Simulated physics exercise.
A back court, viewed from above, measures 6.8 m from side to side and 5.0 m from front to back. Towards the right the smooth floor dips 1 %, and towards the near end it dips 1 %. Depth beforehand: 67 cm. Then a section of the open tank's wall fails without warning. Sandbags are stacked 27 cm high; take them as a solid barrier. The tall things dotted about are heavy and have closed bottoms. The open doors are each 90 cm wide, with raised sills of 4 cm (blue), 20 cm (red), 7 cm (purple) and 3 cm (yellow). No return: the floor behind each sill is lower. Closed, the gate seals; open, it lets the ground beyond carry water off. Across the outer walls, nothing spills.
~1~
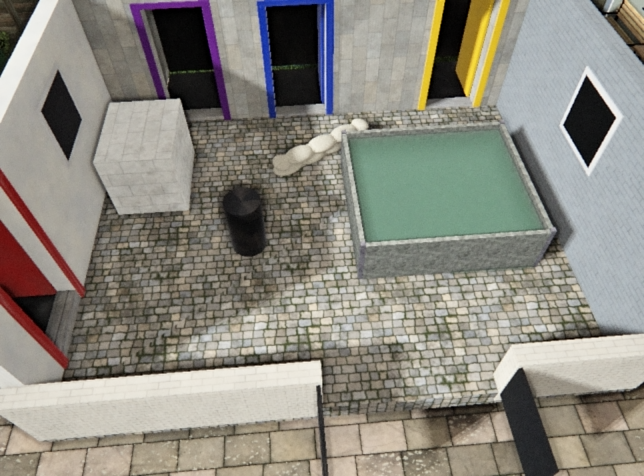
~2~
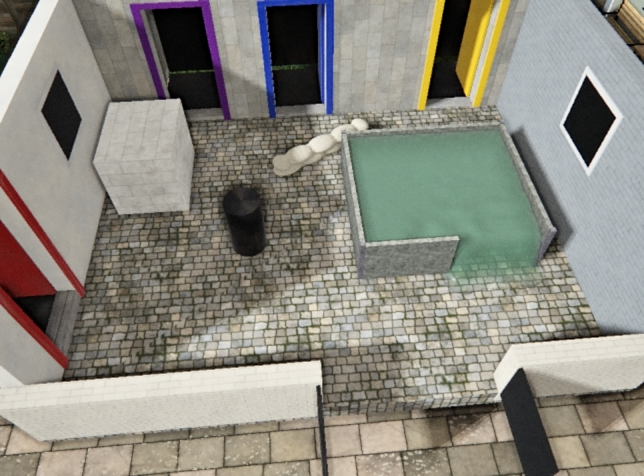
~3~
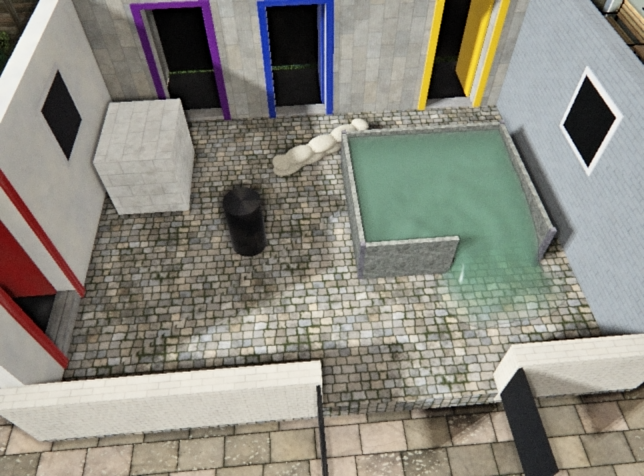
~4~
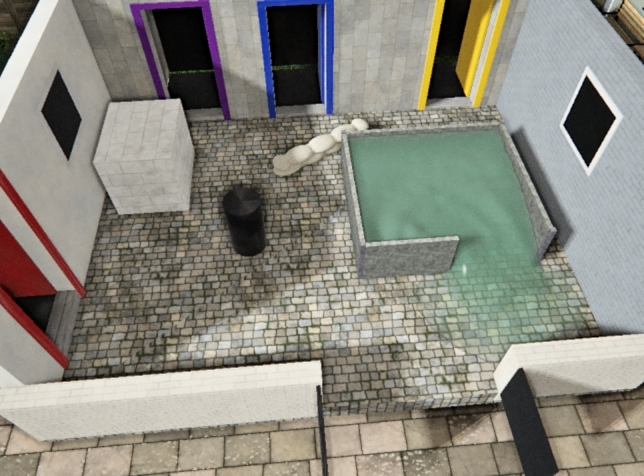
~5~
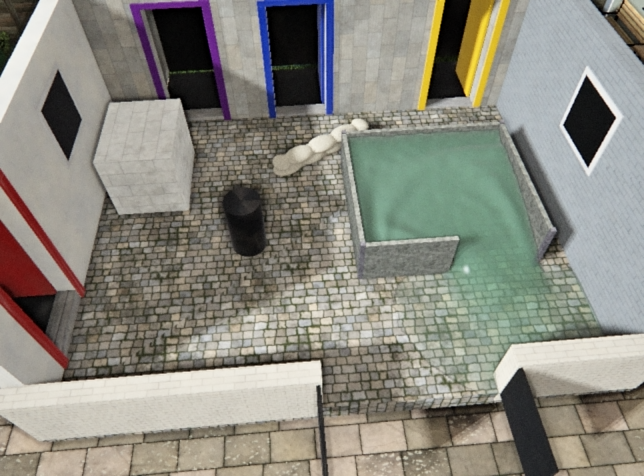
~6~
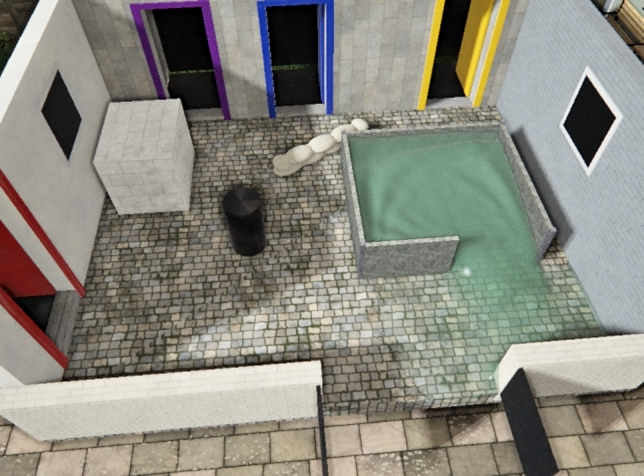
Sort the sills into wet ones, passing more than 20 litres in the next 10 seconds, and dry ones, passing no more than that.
Blue door: Dry; red door: Dry; purple door: Dry; yellow door: Wet.
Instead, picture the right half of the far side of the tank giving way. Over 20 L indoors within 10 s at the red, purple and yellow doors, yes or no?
Door by door - red: Within bounds, purple: Within bounds, yellow: Out of bounds.
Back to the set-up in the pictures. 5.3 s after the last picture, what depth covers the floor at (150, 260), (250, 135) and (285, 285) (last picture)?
Listed order: 6 / 2 / 3 cm.
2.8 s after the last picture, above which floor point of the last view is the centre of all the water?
Around (452, 250) in the last picture.
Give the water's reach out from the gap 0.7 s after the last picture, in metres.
2.2 m.
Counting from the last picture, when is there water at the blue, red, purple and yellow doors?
Blue = 4.0 s, red = 3.0 s, purple = 5.5 s, yellow = 2.4 s.
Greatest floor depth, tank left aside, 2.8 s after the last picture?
It gets to some 35 cm.
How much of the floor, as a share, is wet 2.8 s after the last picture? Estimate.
Roughly 50 % of the floor.
Then, 0.7 s after the last picture water covers 15 % of the floor and is deepest (64 cm) near (610, 363); blue door not reached, red door not reached, purple door not reached, yellow door not reached.
Then, 1.5 s after the last picture water covers 20 % of the floor and is deepest (52 cm) near (610, 363); blue door not reached, red door not reached, purple door not reached, yellow door not reached.
Then, 2.8 s after the last picture water covers 50 % of the floor and is deepest (35 cm) near (596, 364); blue door not reached, red door not reached, purple door not reached, yellow door 12 cm at the sill, 9 L in.
Then, 5.3 s after the last picture water covers 75 % of the floor and is deepest (22 cm) near (596, 364); blue door 4 cm at the sill, 0 L in, red door 12 cm at the sill, 0 L in, purple door not reached, yellow door 10 cm at the sill, 109 L in.
Then, 9.3 s after the last picture water covers 95 % of the floor and is deepest (14 cm) near (582, 366); blue door 2 cm at the sill, 0 L in, red door 7 cm at the sill, 0 L in, purple door 3 cm at the sill, 0 L in, yellow door 7 cm at the sill, 182 L in.
